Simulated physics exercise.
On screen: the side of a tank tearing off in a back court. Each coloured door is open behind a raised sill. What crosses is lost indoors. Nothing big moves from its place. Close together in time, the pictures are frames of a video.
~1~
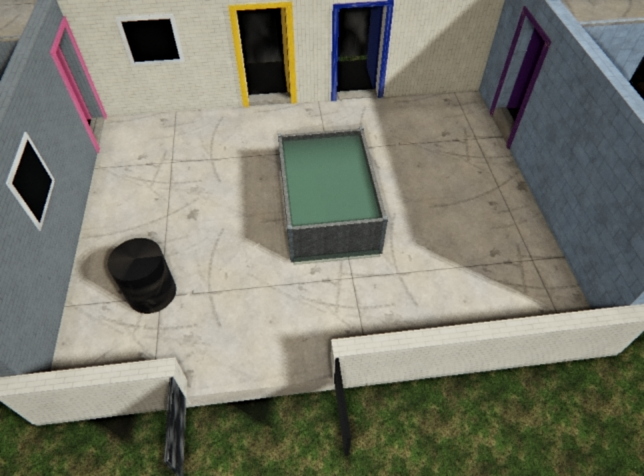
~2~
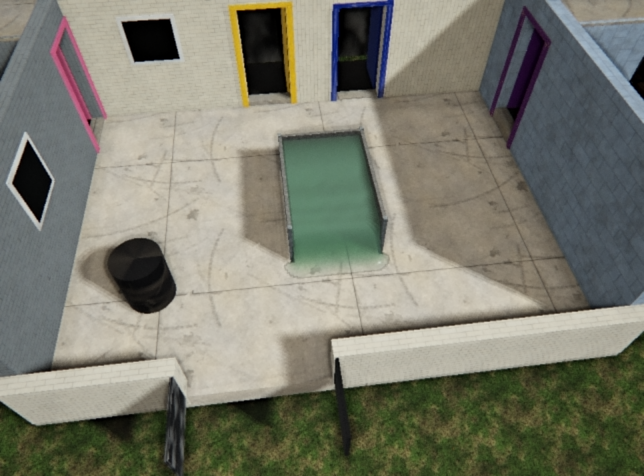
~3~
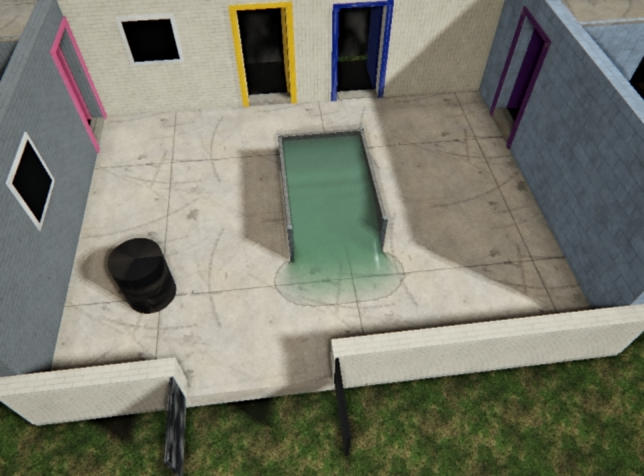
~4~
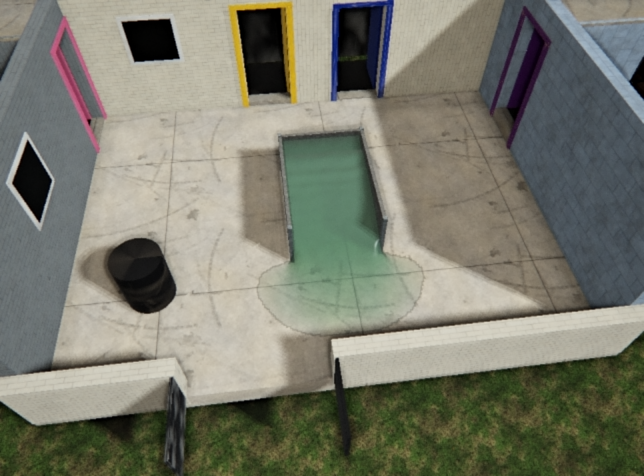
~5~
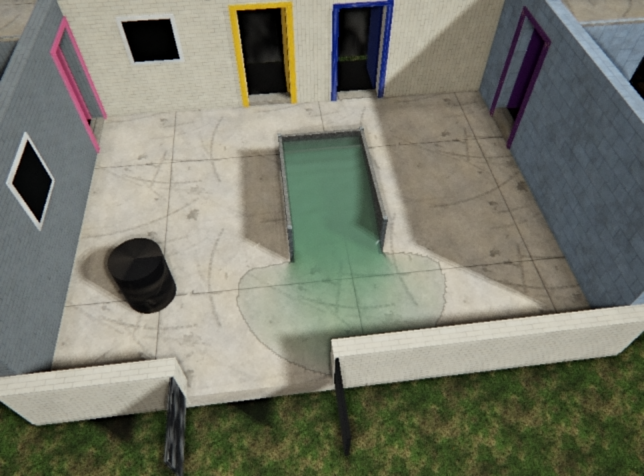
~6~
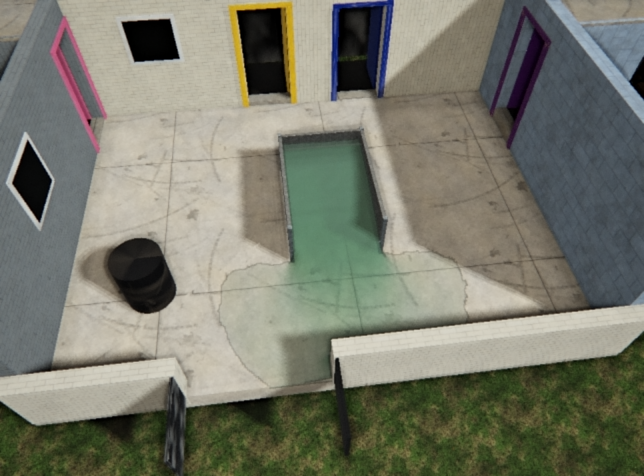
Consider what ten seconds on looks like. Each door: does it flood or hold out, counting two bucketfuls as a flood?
Pink door holds out, purple door holds out, blue door holds out, yellow door holds out.
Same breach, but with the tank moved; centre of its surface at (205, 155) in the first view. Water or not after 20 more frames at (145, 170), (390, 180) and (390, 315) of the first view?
In that order: Reached by the flood, not reached, reached by the flood.
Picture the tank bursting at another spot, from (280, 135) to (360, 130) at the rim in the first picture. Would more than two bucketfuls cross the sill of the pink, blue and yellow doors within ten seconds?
Result - pink door: Beyond the limit; blue door: Beyond the limit; yellow door: Beyond the limit.
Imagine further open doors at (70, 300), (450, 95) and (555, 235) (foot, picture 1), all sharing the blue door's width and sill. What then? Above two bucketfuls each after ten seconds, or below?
Same order as asked - stays within the limit, exceeds the limit and exceeds the limit.
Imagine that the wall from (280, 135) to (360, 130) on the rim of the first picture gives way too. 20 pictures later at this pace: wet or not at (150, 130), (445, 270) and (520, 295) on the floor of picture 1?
Result, in sequence: Sodden, spared by the spill, spared by the spill.
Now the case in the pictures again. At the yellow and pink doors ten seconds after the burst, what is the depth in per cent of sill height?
Approx. 30 % then 0 %.
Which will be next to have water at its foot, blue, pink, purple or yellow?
Call: The one in purple.
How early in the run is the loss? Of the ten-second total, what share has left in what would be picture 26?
It should be close to 70 percent by then.
A moment on, water covers 15 % of the floor; the pink door not reached, the purple door not reached, the blue door not reached, the yellow door not reached.
Next, water covers 20 % of the floor; the pink door not reached, the purple door not reached, the blue door not reached, the yellow door not reached.
Then, water covers 35 % of the floor; the pink door not reached, the purple door wet at the sill, nothing in, the blue door not reached, the yellow door not reached.
Later, water covers 55 % of the floor; the pink door not reached, the purple door wet at the sill, nothing in, the blue door wet at the sill, nothing in, the yellow door not reached.
In the end, water covers 75 % of the floor; the pink door not reached, the purple door wet at the sill, nothing in, the blue door under two buckets in, the yellow door wet at the sill, nothing in.
